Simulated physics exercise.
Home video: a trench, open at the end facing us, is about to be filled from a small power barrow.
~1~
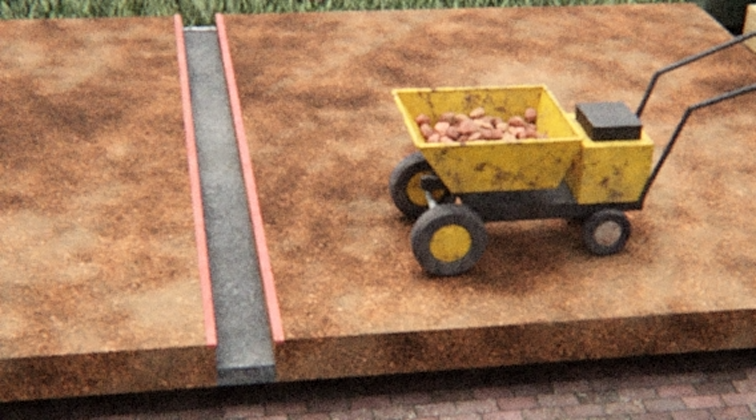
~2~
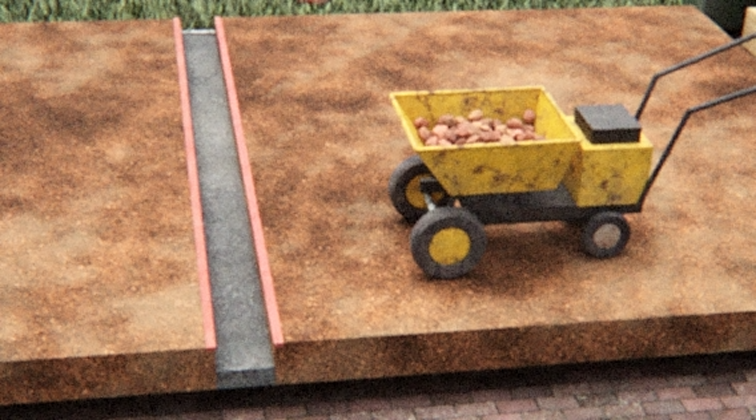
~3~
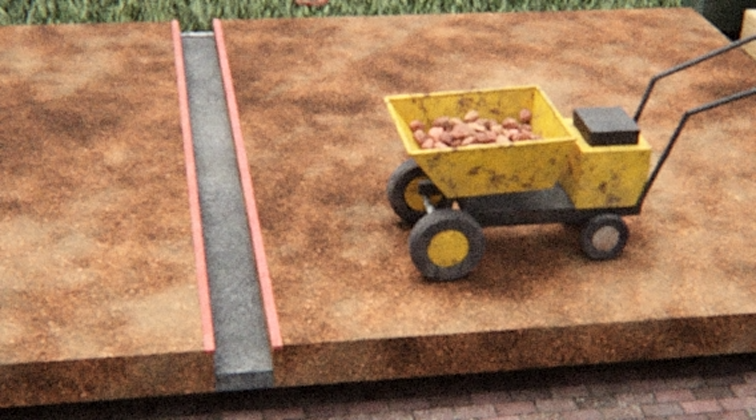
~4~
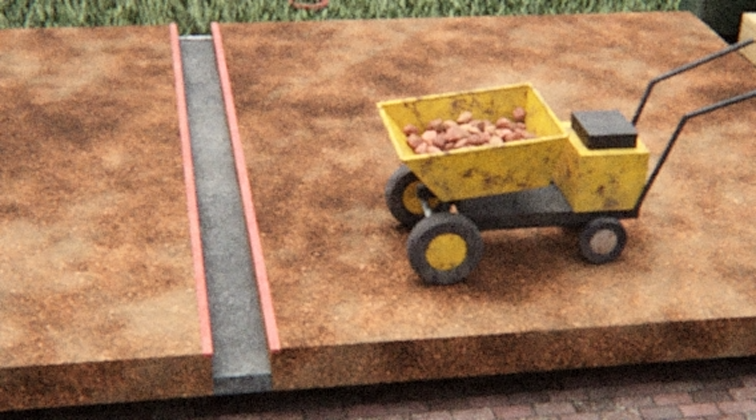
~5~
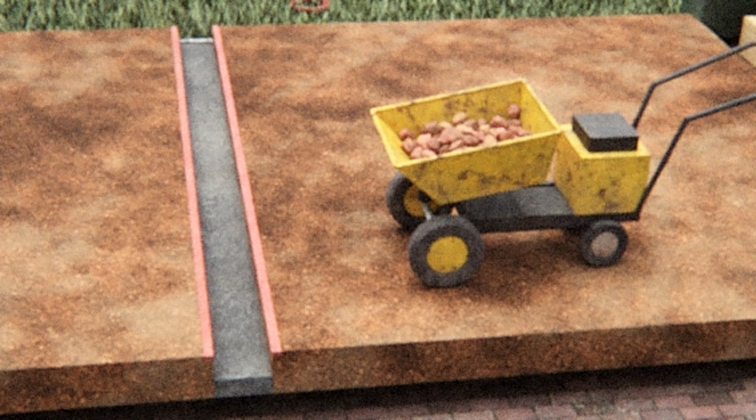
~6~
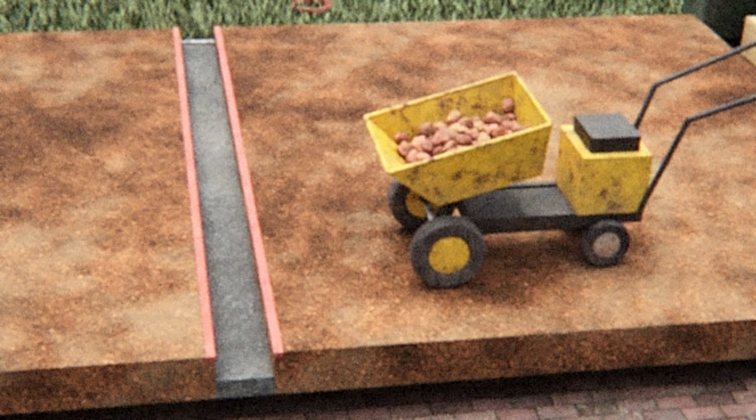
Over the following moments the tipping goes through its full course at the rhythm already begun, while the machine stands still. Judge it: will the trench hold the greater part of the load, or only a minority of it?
Falls short of half.
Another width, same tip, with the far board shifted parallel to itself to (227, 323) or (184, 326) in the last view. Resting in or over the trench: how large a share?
20 and 20 percent.
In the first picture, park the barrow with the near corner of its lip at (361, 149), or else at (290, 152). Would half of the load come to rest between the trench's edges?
Place one: The greater share; place two: The lesser share.
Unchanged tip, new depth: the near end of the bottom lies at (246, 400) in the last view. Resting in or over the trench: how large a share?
Estimate: Approx. 20 %.
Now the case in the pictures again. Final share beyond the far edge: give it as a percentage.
About 0 per cent.
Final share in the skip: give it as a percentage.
Around 30 in a hundred.
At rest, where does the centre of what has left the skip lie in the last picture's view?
Centre at rest: Close to (285, 257).
Just after the last frame, skip tipped steeply; every one in the skip.
A moment on, skip tipped right over; the larger part in the skip; roughly a quarter short of the trench.
Further on, skip tipped right over; roughly a quarter in the skip; roughly half short of the trench; roughly a quarter in or heaped over the trench.
When it is over, skip tipped right over; roughly a quarter in the skip; roughly half short of the trench; roughly a quarter in or heaped over the trench; not one beyond it.
